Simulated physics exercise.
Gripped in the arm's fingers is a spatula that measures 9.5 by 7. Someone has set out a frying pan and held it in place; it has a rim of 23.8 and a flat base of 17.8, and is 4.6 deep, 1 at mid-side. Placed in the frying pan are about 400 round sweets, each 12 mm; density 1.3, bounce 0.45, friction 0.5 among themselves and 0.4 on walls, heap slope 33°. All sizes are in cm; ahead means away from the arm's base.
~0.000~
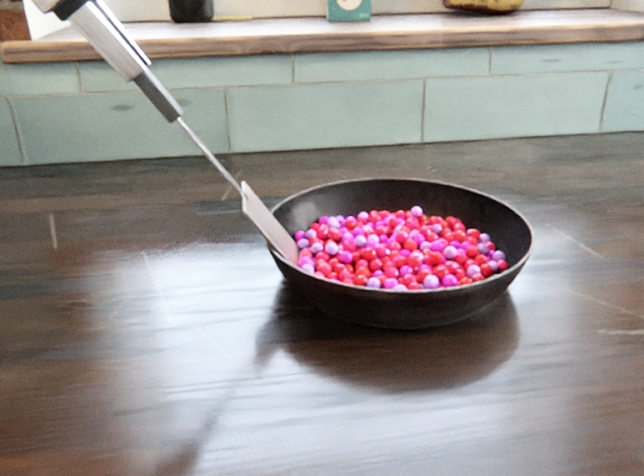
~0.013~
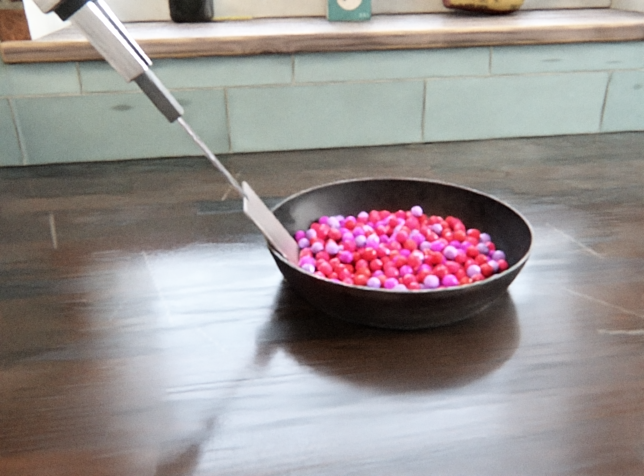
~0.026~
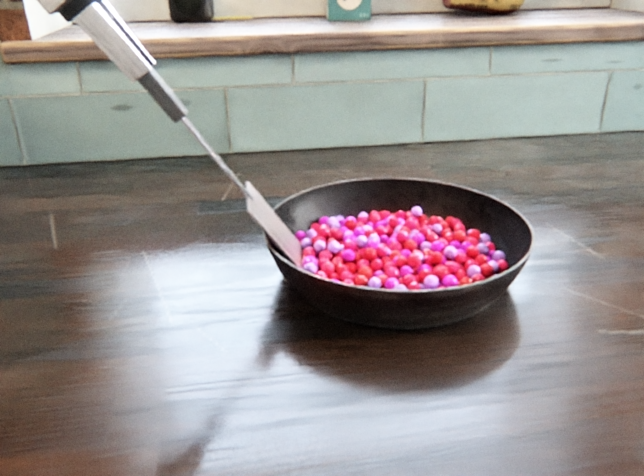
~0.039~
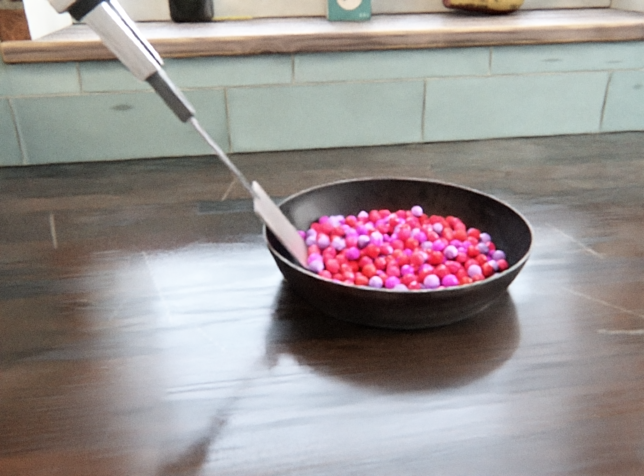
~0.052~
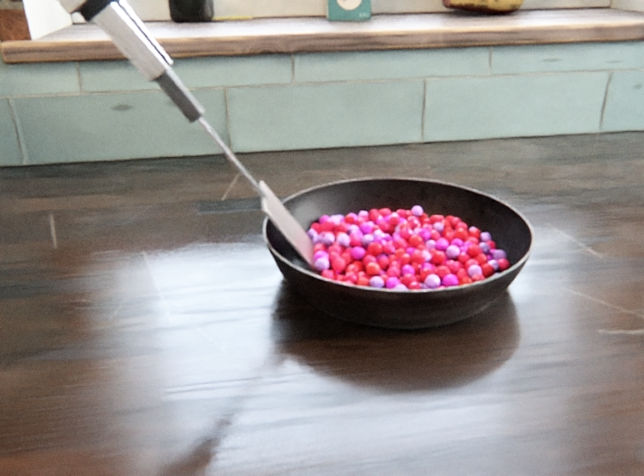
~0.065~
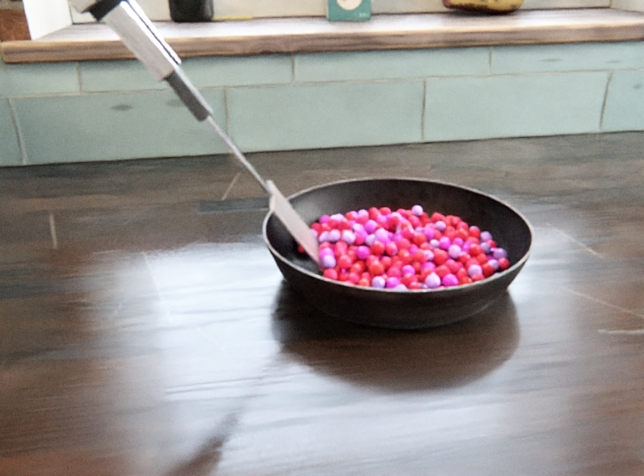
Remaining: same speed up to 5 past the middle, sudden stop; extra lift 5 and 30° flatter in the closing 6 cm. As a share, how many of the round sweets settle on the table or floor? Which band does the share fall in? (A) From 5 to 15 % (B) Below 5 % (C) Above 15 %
Answer: B.
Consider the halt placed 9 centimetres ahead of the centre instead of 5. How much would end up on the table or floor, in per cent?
In that case around 10 per cent.
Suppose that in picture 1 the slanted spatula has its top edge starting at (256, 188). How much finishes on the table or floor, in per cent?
Some 0 per cent.
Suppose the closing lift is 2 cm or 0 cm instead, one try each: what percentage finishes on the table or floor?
0 and 0 %.
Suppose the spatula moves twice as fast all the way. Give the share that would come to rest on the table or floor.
About 10 per cent.
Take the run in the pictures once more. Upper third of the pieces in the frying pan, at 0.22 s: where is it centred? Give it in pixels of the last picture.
It is centred at about (426, 235).
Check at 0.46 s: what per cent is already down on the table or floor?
Share at that moment: Roughly 0 %.
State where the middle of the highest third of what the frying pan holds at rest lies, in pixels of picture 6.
Roughly (465, 235).
After 0.14 s, sloping 56°, highest piece 5 above the table; 400 in the frying pan.
After 0.22 s, sloping 41°, highest piece 6 above the table; 400 in the frying pan.
After 0.46 s, sloping 26°, highest piece 5 above the table; 398 in the frying pan, 2 on the blade or in flight.
After 1.51 s, sloping 26°, highest piece 5 above the table; 398 in the frying pan, 2 on the table or floor.
In the end, 398 in the frying pan, 2 on the table or floor. That is 0 % on the table or floor.
